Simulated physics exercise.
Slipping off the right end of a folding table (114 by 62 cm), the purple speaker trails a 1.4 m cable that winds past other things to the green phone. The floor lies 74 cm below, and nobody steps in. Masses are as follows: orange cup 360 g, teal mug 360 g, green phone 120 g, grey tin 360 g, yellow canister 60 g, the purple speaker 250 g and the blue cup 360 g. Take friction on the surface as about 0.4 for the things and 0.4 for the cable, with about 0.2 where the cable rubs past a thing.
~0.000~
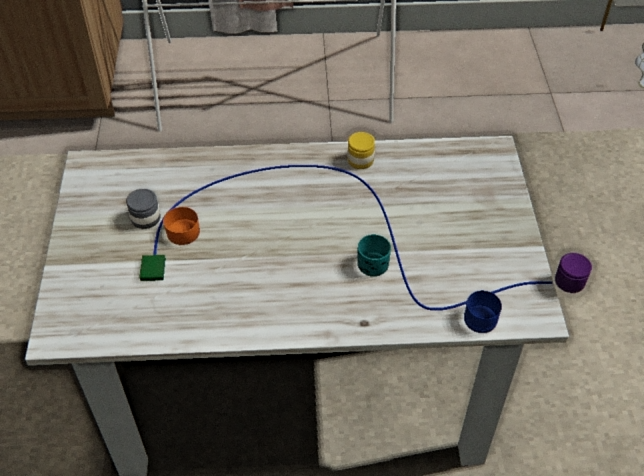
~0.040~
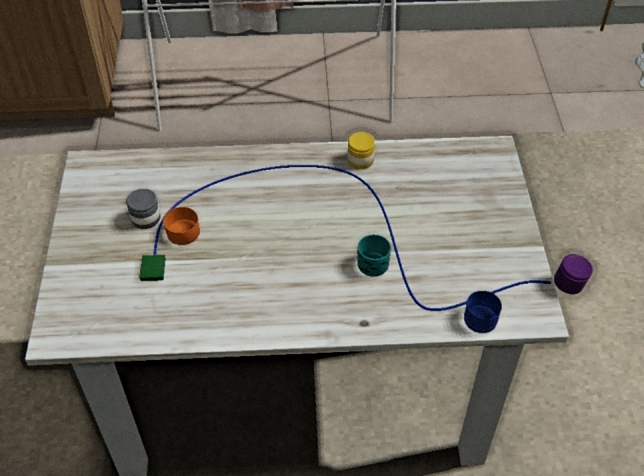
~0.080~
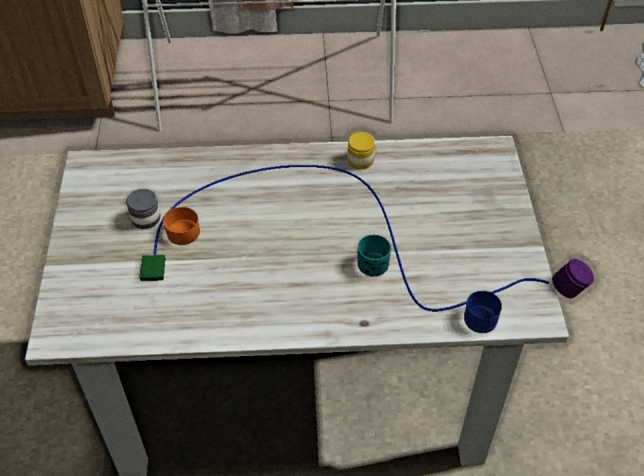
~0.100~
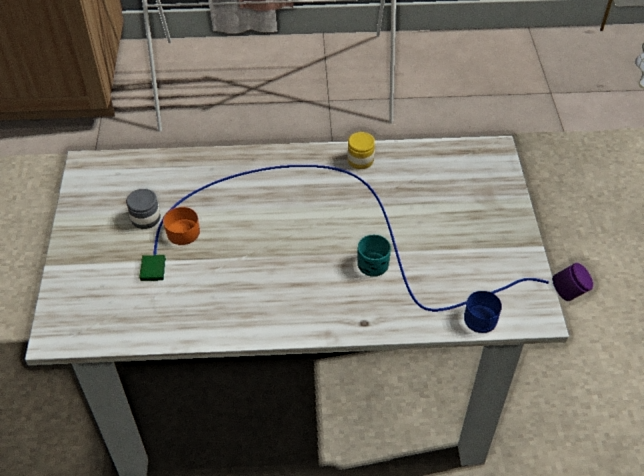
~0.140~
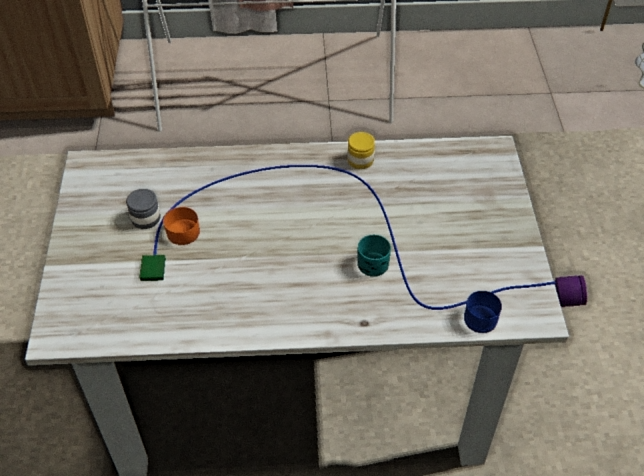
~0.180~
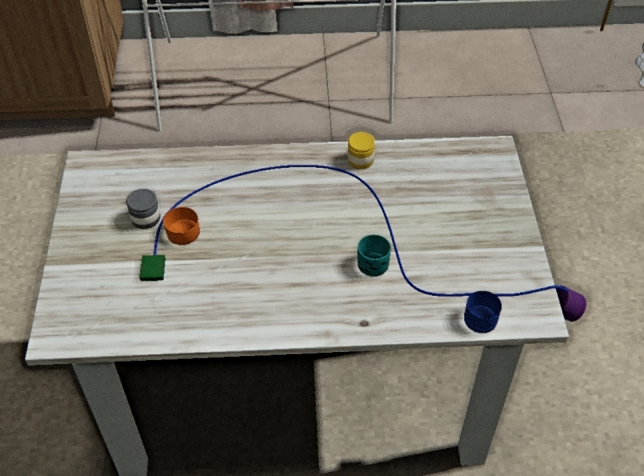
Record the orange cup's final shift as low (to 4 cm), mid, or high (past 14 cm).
Recorded: Mid.
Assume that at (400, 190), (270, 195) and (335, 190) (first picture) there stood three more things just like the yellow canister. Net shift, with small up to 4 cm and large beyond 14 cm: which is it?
In that order we get a slight shift, a big shift and a big shift.
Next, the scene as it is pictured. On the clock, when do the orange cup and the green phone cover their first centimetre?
For the orange cup it's 0.40 s, while the green phone gets there at 0.40 s.
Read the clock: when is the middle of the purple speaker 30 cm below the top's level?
About: 0.32 s.
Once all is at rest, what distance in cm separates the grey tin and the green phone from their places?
For the grey tin it's 0 cm, while the green phone comes to 25 cm.
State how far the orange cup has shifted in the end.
The orange cup ends up roughly 8 cm from where it started.
By 0.4 s, the cable's tail end at (167, 241); orange cup 3 cm off its start, purple speaker over the edge, green phone 5 cm off its start.
By 0.7 s, the cable's tail end at (206, 225); orange cup 8 cm off its start, purple speaker over the edge, green phone 15 cm off its start.
By 0.9 s, the cable's tail end at (257, 224); orange cup 8 cm off its start at (206, 235), purple speaker over the edge, green phone 23 cm off its start at (242, 221).
By 1.2 s, the cable's tail end at (265, 224); orange cup 8 cm off its start, purple speaker over the edge, green phone 25 cm off its start.
By 2.4 s, the cable's tail end at (265, 224); orange cup 8 cm off its start at (206, 235), purple speaker over the edge, green phone 25 cm off its start at (250, 221).
